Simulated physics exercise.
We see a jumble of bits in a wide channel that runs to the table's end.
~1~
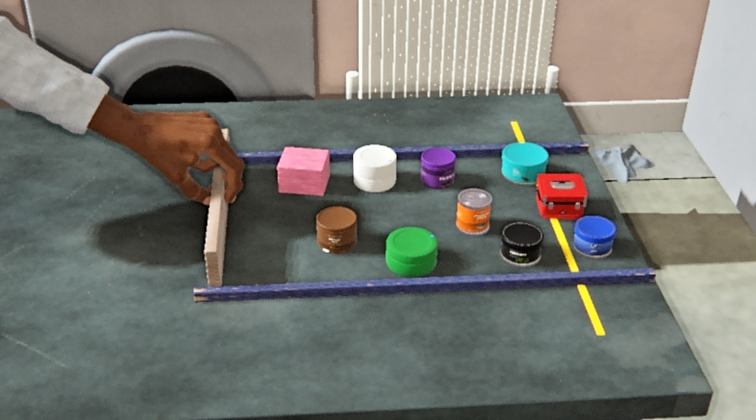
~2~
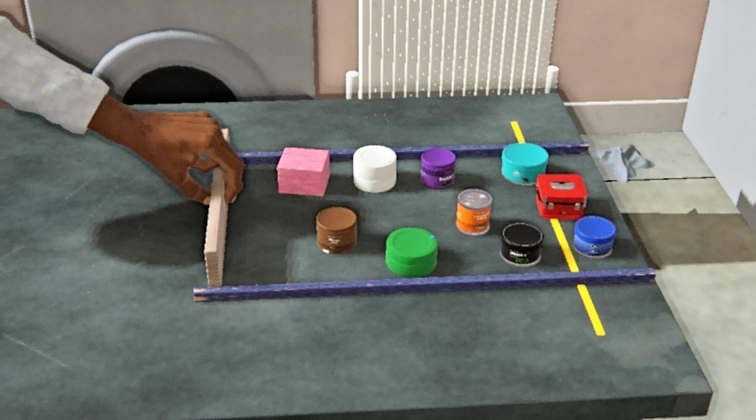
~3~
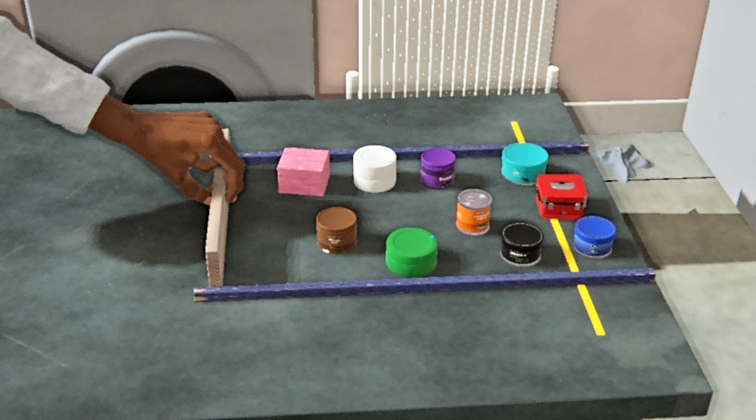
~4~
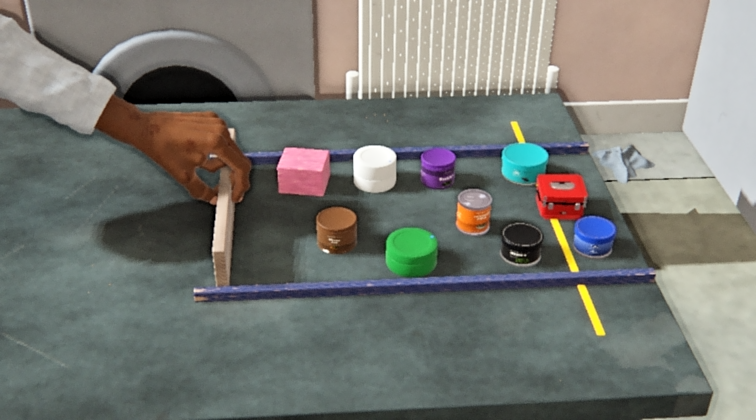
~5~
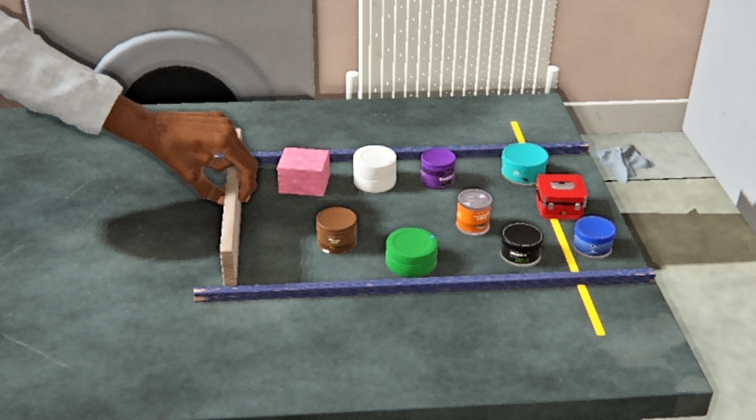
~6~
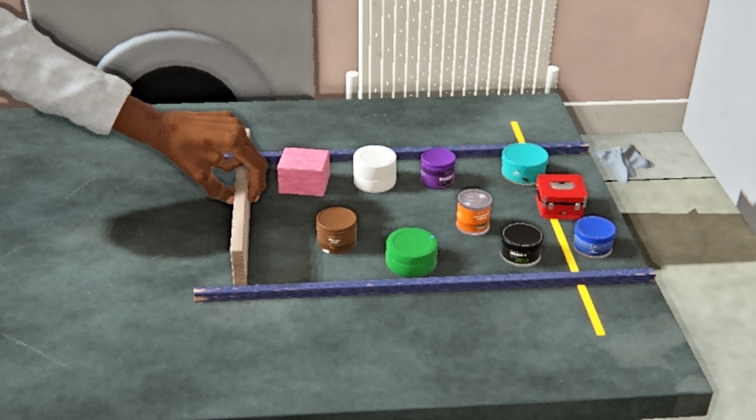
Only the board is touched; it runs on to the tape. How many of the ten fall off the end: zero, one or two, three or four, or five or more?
In the end the number that fall off is three or four.
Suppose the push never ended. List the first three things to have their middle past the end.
The order is the turquoise pot, then the blue tin, then the purple tub.
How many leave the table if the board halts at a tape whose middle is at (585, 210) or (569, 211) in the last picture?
Try by try, 6 and 5.
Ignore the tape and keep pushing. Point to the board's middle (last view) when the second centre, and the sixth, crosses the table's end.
Near (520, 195) and (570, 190).
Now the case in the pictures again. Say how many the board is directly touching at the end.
That makes 4.
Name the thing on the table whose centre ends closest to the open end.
It is the white lid.
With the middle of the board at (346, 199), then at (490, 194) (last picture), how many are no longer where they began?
By then 4, and 9.
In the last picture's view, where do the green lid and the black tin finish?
The green lid stops around (597, 251); the black tin around (631, 238).
Early on, none off yet; blue tin at rest near (594, 237); red case at rest near (561, 197); turquoise pot at rest near (524, 164).
Finally, the number that fall off is three or four; lost, purple tub, turquoise pot and blue tin.
